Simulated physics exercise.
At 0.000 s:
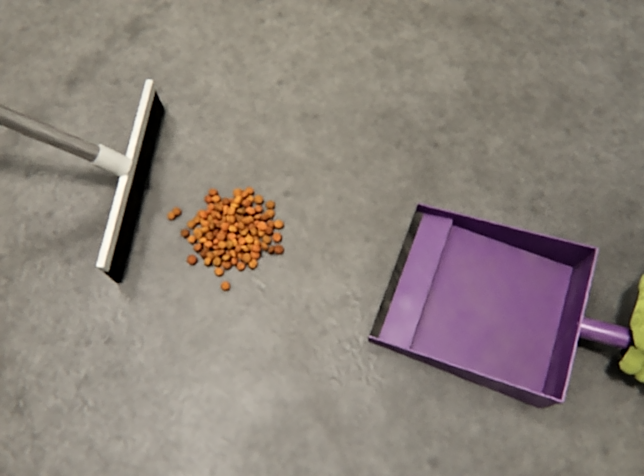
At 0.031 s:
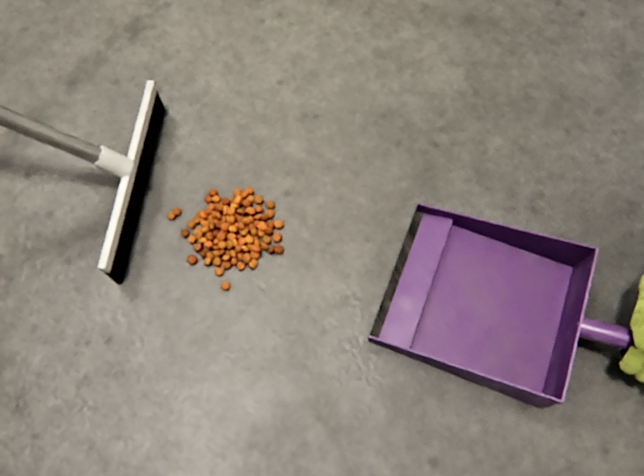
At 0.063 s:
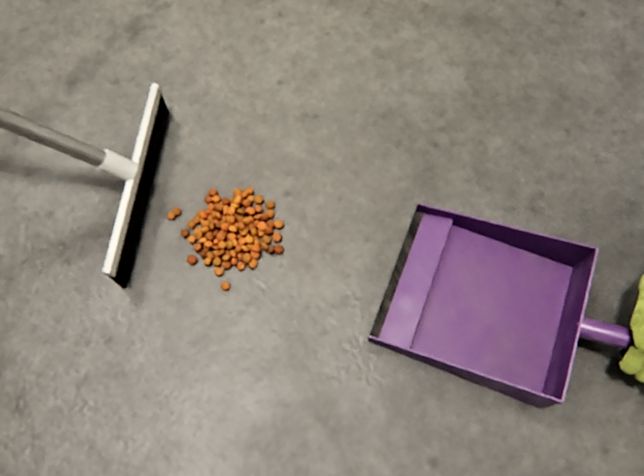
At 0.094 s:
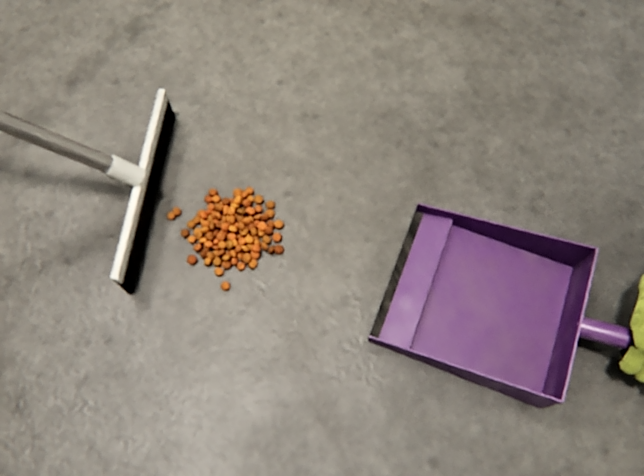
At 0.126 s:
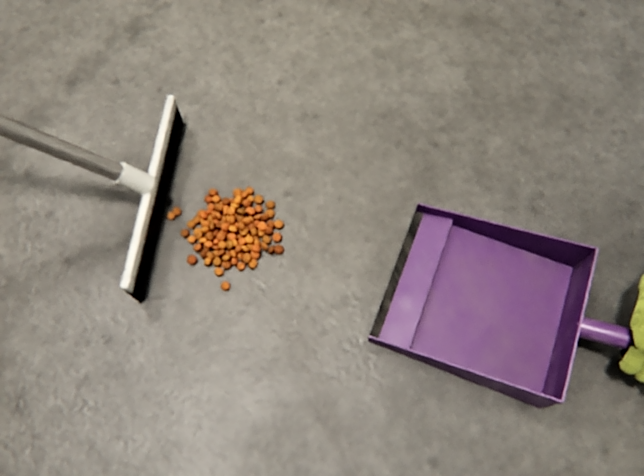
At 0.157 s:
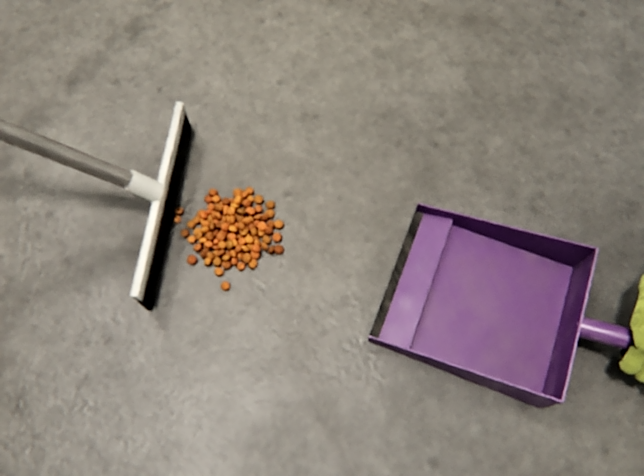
Purple dustpan lying still on a grey floor as a squeegee slides right from the left, nudging the edge of a kibble pile.
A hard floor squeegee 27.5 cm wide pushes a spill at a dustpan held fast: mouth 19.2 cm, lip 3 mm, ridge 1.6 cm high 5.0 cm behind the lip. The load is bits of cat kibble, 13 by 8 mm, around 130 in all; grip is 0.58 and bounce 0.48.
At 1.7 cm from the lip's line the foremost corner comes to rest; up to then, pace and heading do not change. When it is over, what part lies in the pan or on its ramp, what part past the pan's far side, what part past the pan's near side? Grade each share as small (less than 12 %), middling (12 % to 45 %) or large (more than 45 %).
Pan - small, far side - small, near side - middling.
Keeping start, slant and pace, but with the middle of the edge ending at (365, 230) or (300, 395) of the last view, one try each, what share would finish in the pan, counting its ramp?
Some 15 in a hundred and 0 in a hundred.
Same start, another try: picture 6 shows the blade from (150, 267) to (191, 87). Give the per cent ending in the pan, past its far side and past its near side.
That ends as pan 20, far 25, and near 0.
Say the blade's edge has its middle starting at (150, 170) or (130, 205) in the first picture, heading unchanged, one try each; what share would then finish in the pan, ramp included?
First try about 0 per cent, second about 0 per cent.
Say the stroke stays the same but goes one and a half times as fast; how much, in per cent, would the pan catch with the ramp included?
Then some 0 in a hundred.
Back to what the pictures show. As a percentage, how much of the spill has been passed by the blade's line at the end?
Estimate: Near 10 %.
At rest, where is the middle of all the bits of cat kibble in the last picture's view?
My guess is close to (352, 278).
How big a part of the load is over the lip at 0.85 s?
Over the lip by then: Approx. 0 %.
After 0.40 s, middle of the blade 18 cm from the lip; 0 % over the lip, far side 0 %, near side 5 %.
After 0.56 s, middle of the blade 10 cm from the lip; 0 % over the lip, far side 0 %, near side 10 %.
After 0.85 s, middle of the blade 5 cm from the lip; 0 % over the lip, far side 0 %, near side 15 %.
In the end, at 1.3 s, pan 0 %, far side 0 %, near side 15 %, in front of the lip or behind the blade 80 %.
